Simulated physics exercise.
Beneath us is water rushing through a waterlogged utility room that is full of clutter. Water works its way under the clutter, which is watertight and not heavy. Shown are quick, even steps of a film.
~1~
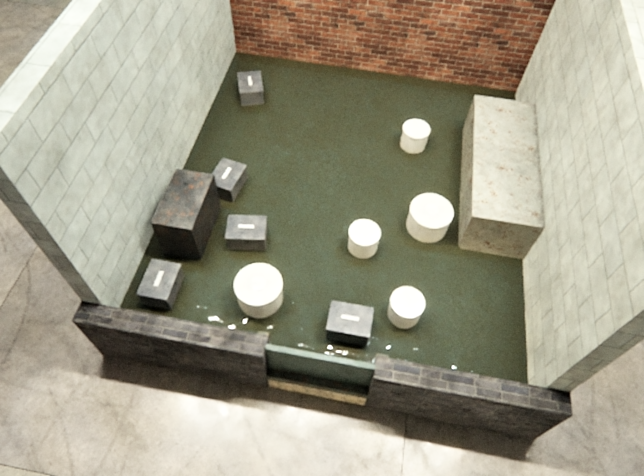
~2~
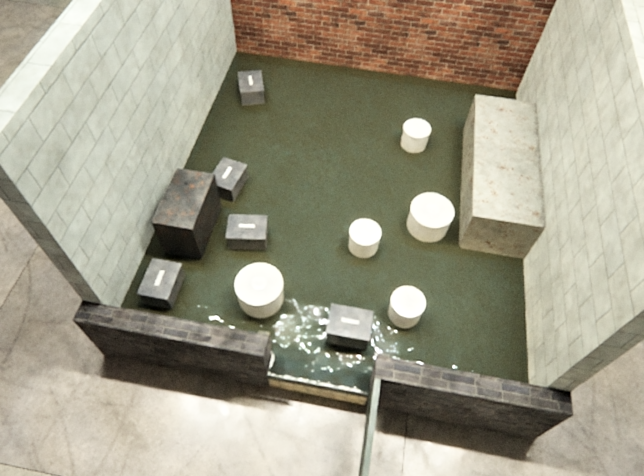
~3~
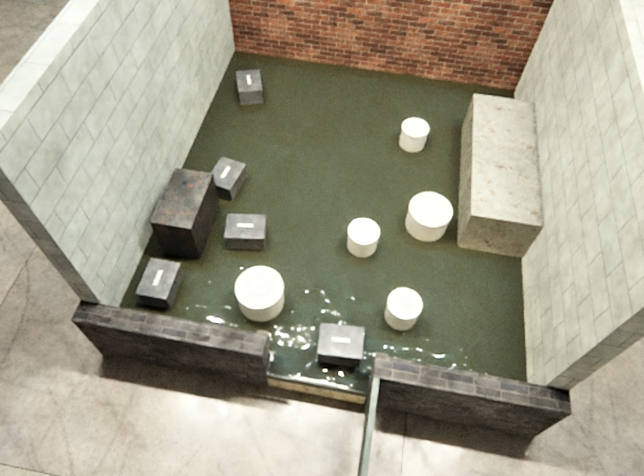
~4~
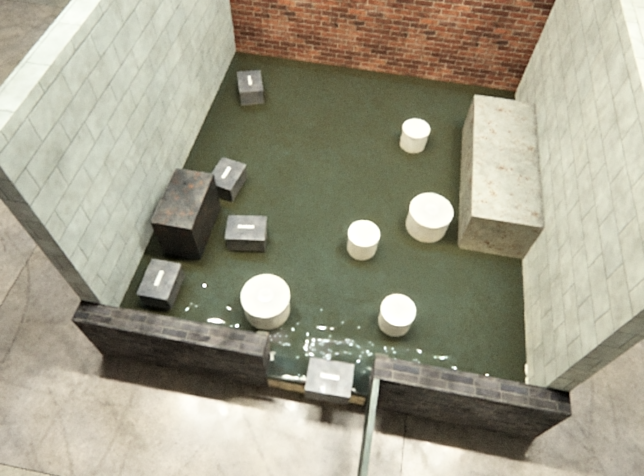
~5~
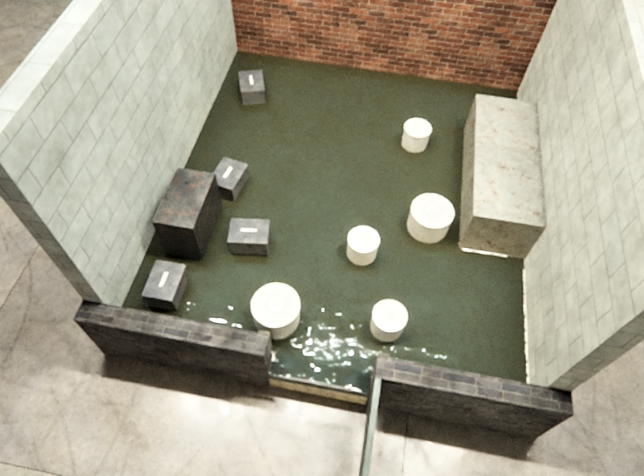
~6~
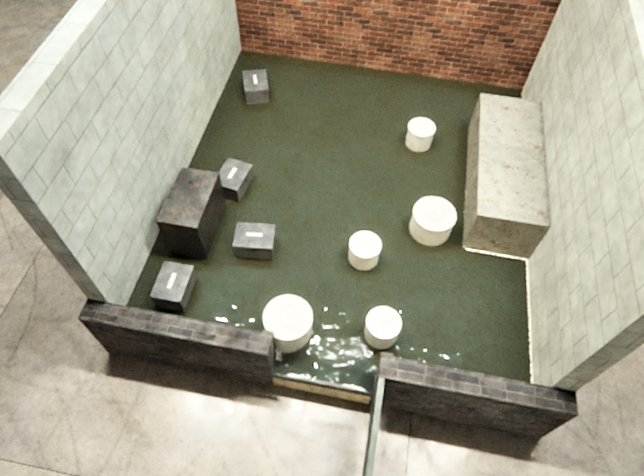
The clip opens on a walled room of dark green water holding white round tubs, grey boxes and larger blocks, with a closed gate in front. The gate swings outward and water churns at the gap; the nearest grey box slides out of sight through it, then nearby white tubs drift toward the opening.
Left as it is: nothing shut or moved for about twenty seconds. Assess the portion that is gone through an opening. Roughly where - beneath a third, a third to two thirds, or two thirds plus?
My prediction is the high band.
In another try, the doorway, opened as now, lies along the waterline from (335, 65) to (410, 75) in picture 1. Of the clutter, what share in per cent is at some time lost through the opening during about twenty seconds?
Fraction out: Near 30 %.
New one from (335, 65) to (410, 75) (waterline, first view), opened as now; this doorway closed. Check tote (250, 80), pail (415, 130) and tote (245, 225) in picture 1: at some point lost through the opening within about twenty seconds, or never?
Going through them in turn: Escaped; escaped; remains behind.
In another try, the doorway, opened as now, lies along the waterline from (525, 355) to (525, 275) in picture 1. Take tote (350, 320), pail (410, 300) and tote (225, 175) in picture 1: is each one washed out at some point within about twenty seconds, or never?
Outcome for each, in the order asked: Flushed / flushed / not flushed.
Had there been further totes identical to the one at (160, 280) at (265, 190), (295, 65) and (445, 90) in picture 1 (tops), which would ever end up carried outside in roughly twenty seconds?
The first departs, the second remains behind, the third remains behind.
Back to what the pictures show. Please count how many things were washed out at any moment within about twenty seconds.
I get 8.
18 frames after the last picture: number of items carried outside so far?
The answer here is 5.
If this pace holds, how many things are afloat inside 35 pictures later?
The tally stands at 2.
A moment on, 3 of 10 are out; 7 afloat.
Next, 5 of 10 are out; 5 afloat.
Later, 8 of 10 are out; 2 afloat.
In the end, 8 of 10 are out; 2 afloat.
